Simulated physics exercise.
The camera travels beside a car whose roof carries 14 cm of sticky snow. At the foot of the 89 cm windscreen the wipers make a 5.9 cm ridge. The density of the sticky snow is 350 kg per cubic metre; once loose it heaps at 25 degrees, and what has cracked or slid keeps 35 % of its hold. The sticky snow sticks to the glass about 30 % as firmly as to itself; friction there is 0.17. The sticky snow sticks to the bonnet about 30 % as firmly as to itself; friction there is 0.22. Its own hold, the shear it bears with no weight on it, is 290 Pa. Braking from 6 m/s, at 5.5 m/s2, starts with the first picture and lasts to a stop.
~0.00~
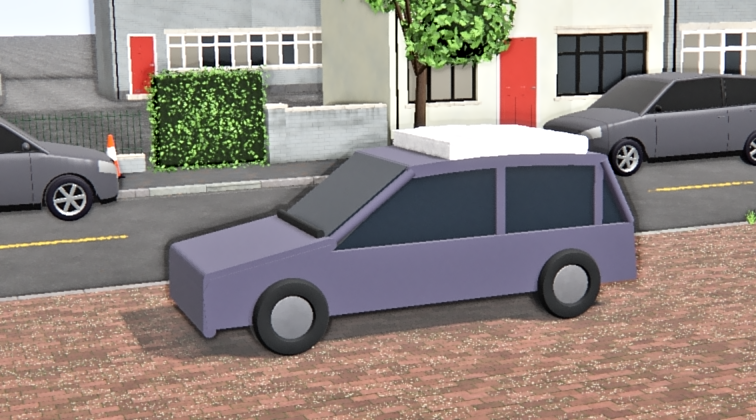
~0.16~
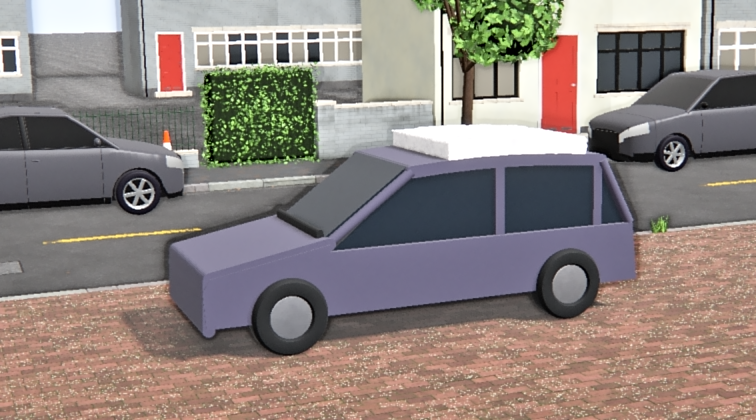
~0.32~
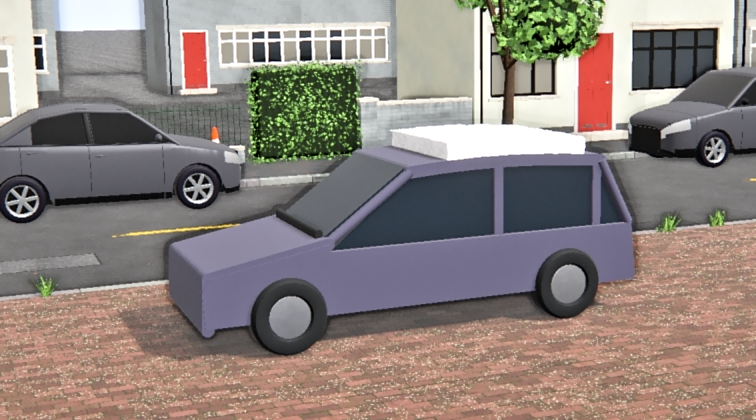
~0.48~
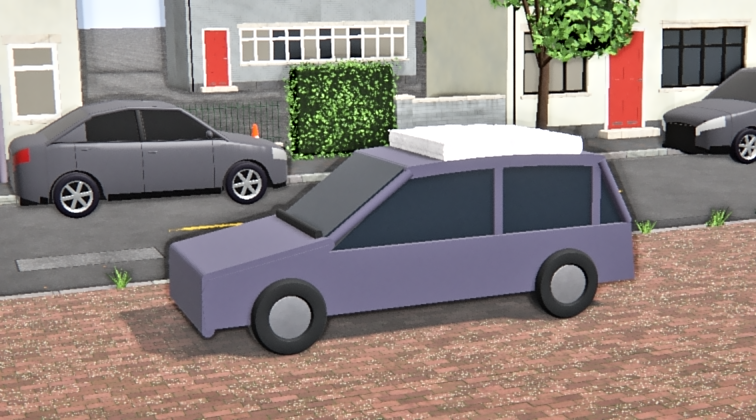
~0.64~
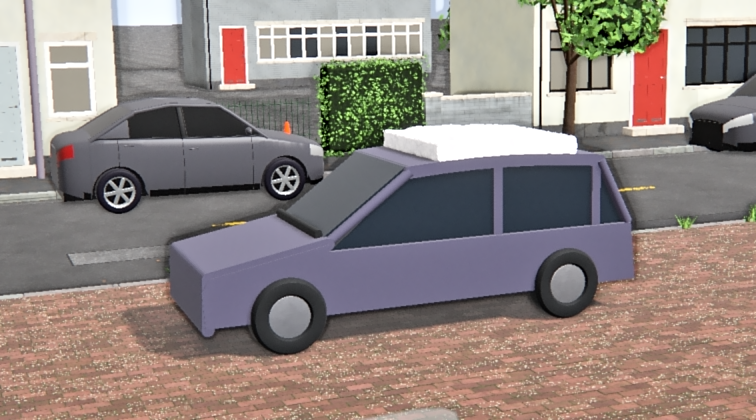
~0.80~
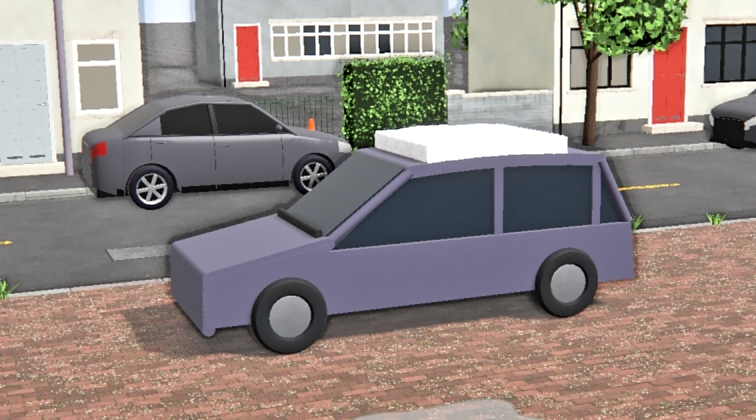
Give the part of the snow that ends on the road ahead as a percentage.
Close to 5 per cent.
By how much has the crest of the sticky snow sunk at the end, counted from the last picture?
Roughly 0 cm.
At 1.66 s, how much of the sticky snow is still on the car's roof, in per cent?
Near 45 %.
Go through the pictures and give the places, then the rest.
Leading edge of the sticky snow at (450, 155), in the first picture.
Leading edge of the sticky snow at (449, 156), in the second picture.
Leading edge of the sticky snow at (447, 147), its middle shifted 6 mm, in the third picture.
Leading edge of the sticky snow at (444, 156), its middle shifted 2.9 cm, in the fourth picture.
Leading edge of the sticky snow at (438, 144), its middle shifted 8.3 cm, in the fifth picture.
Leading edge of the sticky snow at (428, 148), its middle shifted 18 cm, in the sixth picture.
After 1.19 s, 80 % of the snow is on the roof, 20 % on the glass, none on the bonnet and none has gone off the nose.
After 1.66 s, 46 % of the snow is on the roof, 35 % on the glass, 19 % on the bonnet and none has gone off the nose.
After 2.13 s, 44 % of the snow is on the roof, 18 % on the glass, 34 % on the bonnet and 3 % has gone off the nose.
After 2.59 s, 44 % of the snow is on the roof, 17 % on the glass, 34 % on the bonnet and 5 % has gone off the nose.
After 2.90 s, at the end, 44 % of the snow is on the roof, 17 % on the glass, 33 % on the bonnet and 5 % has gone off the nose.
